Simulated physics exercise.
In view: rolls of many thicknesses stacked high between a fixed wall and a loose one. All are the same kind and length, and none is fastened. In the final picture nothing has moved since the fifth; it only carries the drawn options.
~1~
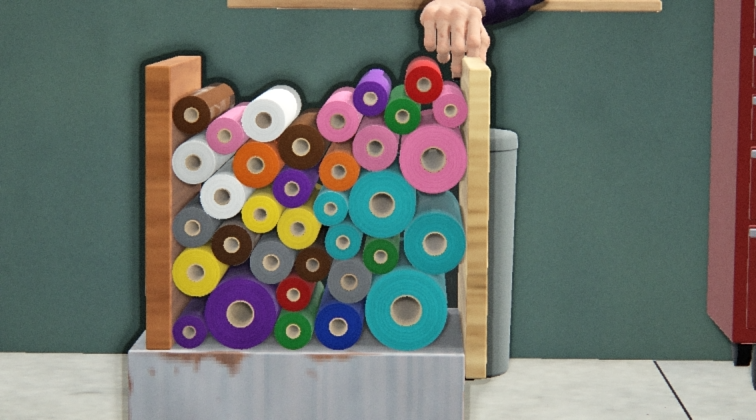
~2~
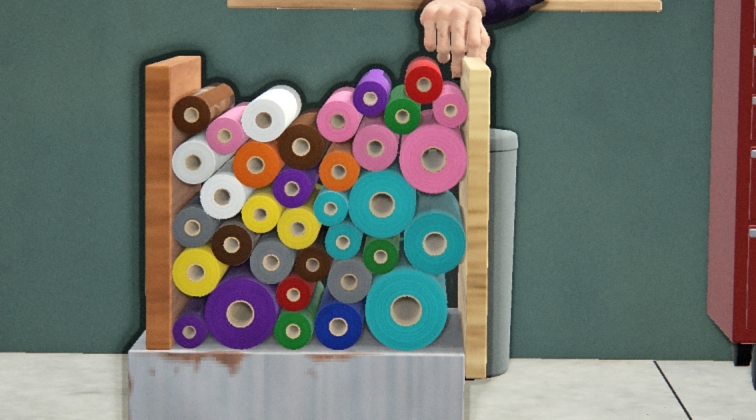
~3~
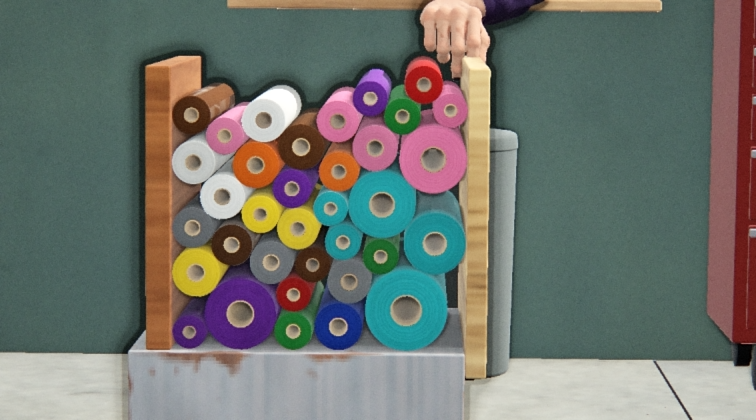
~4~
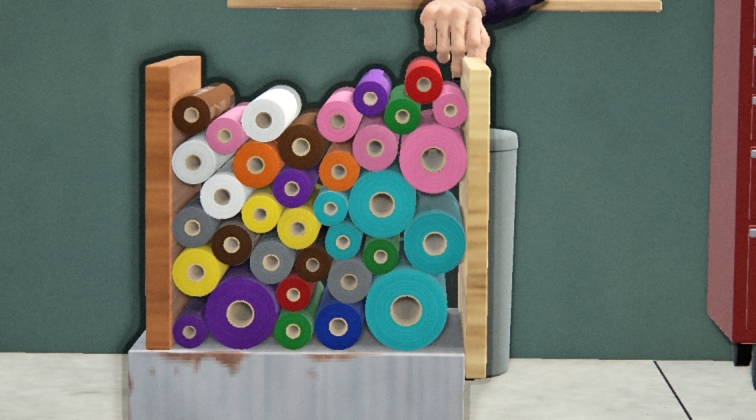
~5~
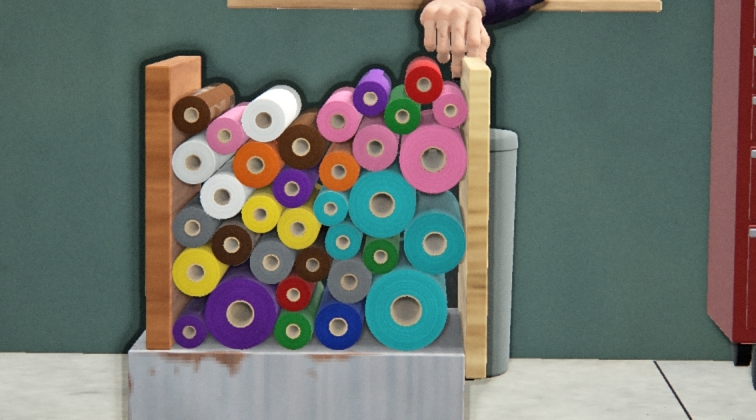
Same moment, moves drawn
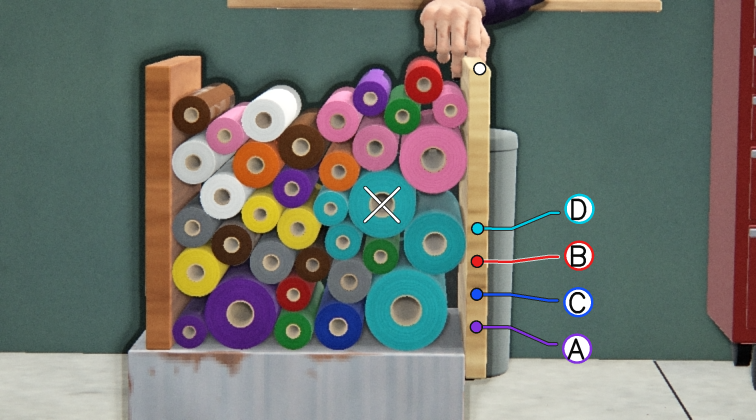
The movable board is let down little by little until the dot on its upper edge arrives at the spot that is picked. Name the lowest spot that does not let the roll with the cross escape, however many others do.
The last mark within the limit is B.
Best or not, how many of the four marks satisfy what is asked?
Two of them.
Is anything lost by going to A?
At A: Yes.
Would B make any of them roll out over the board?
Yes, at B.
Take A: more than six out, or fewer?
More than six.
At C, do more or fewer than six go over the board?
It loses more than six.
On the marked copy, A at (476, 327); B at (477, 262); C at (477, 295); D at (478, 229); the cross at (382, 205); the white dot at (480, 69).
With B. Early on, top of the board (468, 159).
Further on, top of the board (467, 259).
At the end, top of the board (467, 261), about seven out over the board, the crossed one still inside.
As for the rest, A lets the crossed one out; C lets the crossed one out; D keeps the crossed one inside.
